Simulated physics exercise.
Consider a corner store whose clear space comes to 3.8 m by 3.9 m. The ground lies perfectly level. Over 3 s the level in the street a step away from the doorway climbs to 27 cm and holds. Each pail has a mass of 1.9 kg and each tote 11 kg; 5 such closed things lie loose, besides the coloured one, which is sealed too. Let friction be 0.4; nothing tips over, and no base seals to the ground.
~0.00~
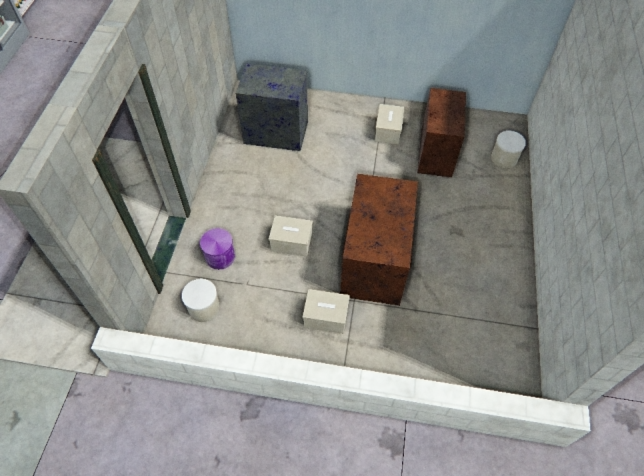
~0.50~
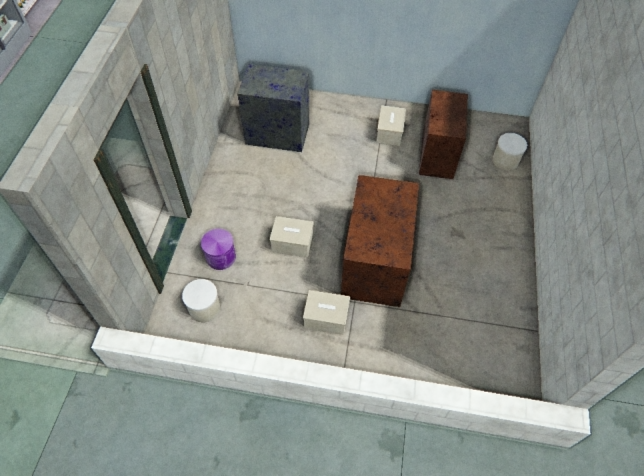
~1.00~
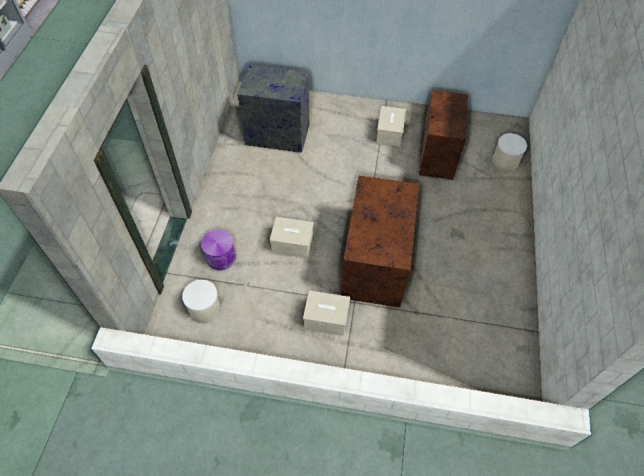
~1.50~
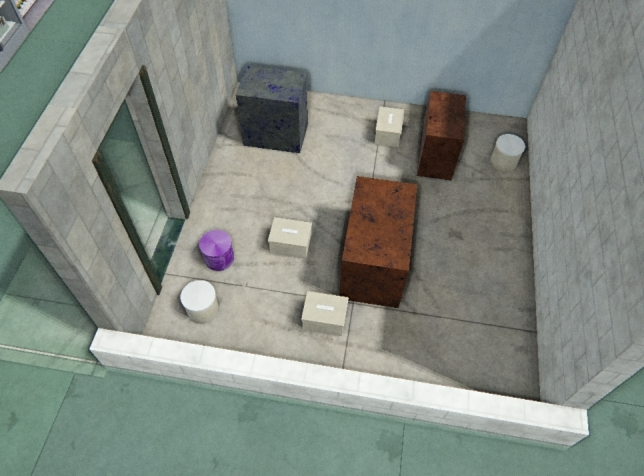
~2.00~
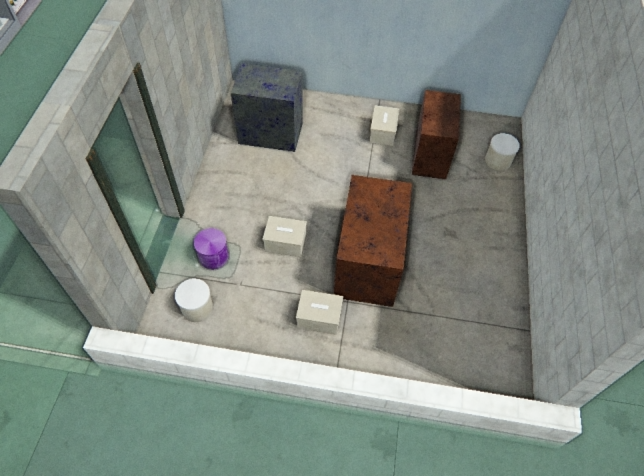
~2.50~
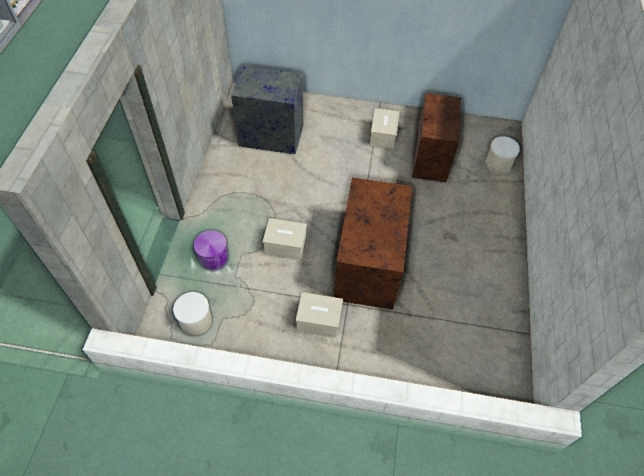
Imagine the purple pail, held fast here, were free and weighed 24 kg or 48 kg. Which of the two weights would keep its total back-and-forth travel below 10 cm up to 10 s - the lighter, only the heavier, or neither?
Only the hefty one is fine.
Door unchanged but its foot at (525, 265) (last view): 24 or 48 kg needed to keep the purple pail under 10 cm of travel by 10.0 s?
Then the lighter mass works.
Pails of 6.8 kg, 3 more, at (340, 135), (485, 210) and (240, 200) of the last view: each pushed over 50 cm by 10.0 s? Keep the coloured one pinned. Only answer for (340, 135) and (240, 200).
In the order given, within the mark and then beyond the mark.
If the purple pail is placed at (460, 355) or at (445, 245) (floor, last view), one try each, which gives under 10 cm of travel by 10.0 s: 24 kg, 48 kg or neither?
In that order: Both loads work; both loads work.
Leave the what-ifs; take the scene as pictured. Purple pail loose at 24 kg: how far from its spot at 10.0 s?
Around 40 centimetres out of place.
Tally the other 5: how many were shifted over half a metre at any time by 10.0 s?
Count: 4.
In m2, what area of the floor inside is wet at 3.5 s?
Roughly 5.0 m2 of it is wet.
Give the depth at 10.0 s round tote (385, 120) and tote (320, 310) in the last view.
About 15 and 10 cm.
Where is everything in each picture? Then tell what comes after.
The first picture shows the purple pail at (216, 241), on the bottom; 0.0 m2 under water; 0 of 6 have shifted.
The second picture shows the purple pail at (217, 242), on the bottom; water covers 0.0 m2; 0 of 6 have shifted.
The third picture shows the purple pail at (217, 242) rests on the ground; 0.0 m2 under water; 0 of 6 have shifted.
The fourth picture shows the purple pail at (215, 243) rests on the ground; water covers 0.0 m2; 0 of 6 have shifted.
The fifth picture shows the purple pail at (210, 241) rests on the ground; 0.3 m2 under water; 0 of 6 have shifted.
The sixth picture shows the purple pail at (210, 244) rests on the ground; 1.0 m2 under water; 1 of 6 have shifted.
After 3.5 s the purple pail would be 17 cm from its start with 24 kg and 0 cm from its start with 48 kg; 11 cm of water round it then.
After 4.5 s the purple pail would be 34 cm from its start with 24 kg and 0 cm from its start with 48 kg; 10 cm of water round it then.
After 7.0 s the purple pail would be 38 cm from its start with 24 kg and 0 cm from its start with 48 kg; 11 cm of water round it then.
After 10.0 s the purple pail would be 38 cm from its start with 24 kg and 0 cm from its start with 48 kg; 11 cm of water round it then.
